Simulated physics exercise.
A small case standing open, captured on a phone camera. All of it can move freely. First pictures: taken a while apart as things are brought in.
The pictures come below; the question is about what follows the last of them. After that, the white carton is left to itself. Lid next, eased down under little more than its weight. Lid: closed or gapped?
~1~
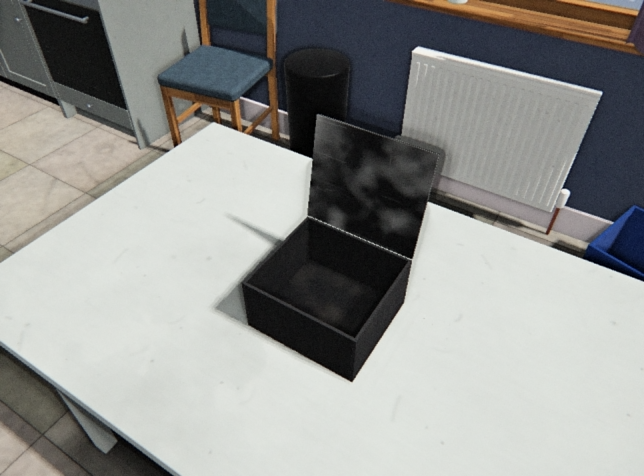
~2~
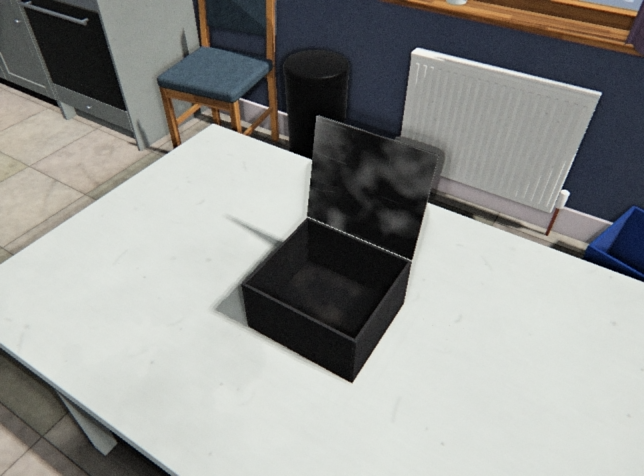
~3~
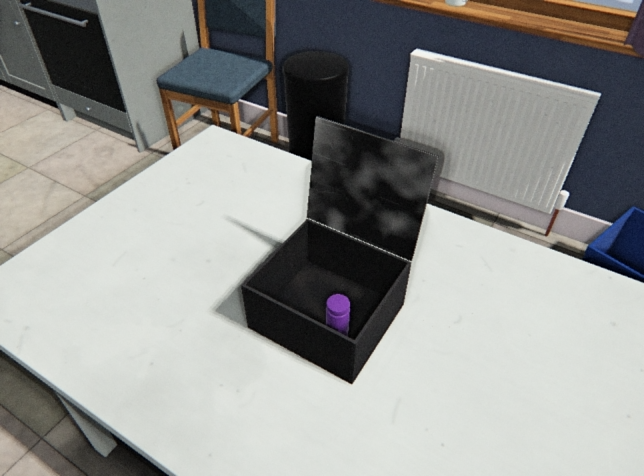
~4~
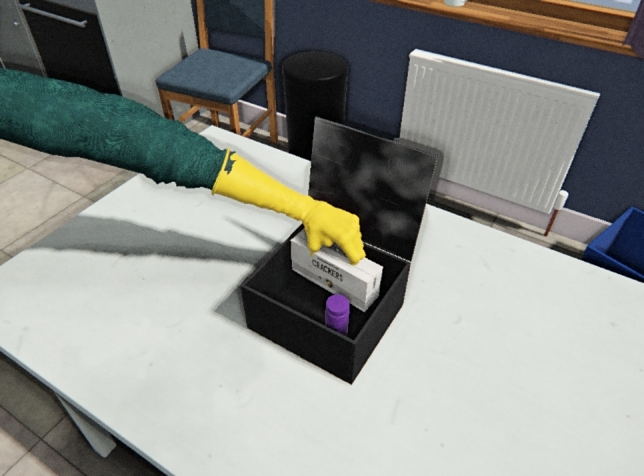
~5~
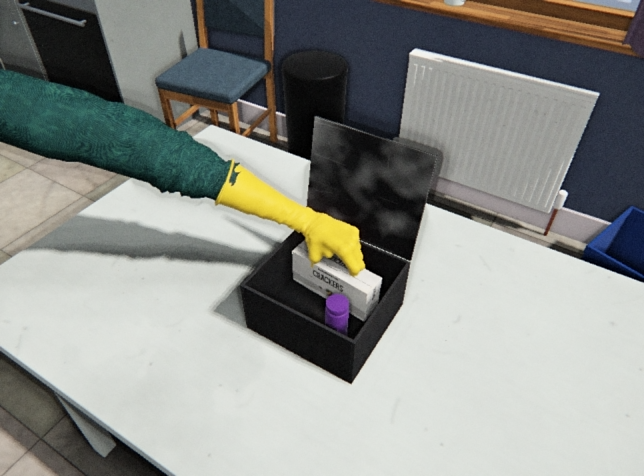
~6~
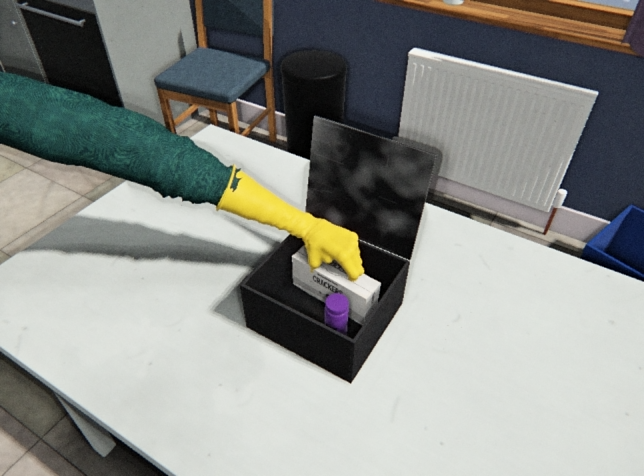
Closed.
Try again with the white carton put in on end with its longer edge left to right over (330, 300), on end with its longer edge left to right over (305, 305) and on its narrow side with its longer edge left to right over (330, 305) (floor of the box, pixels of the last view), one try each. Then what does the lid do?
First - not shut; second - not shut; third - shut down.
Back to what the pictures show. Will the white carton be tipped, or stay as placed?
It stays as it was set.
Then, 1.20 s later than the last frame, lid starting down.
Then, 1.60 s later than the last frame, lid 57° above the rim.
Then, 1.80 s later than the last frame, lid 36° above the rim.
Then, 2.00 s later than the last frame, lid 9° above the rim.
When it is over, lid shut; both as before. End places, in pixels of the last picture, white carton near (334, 284).
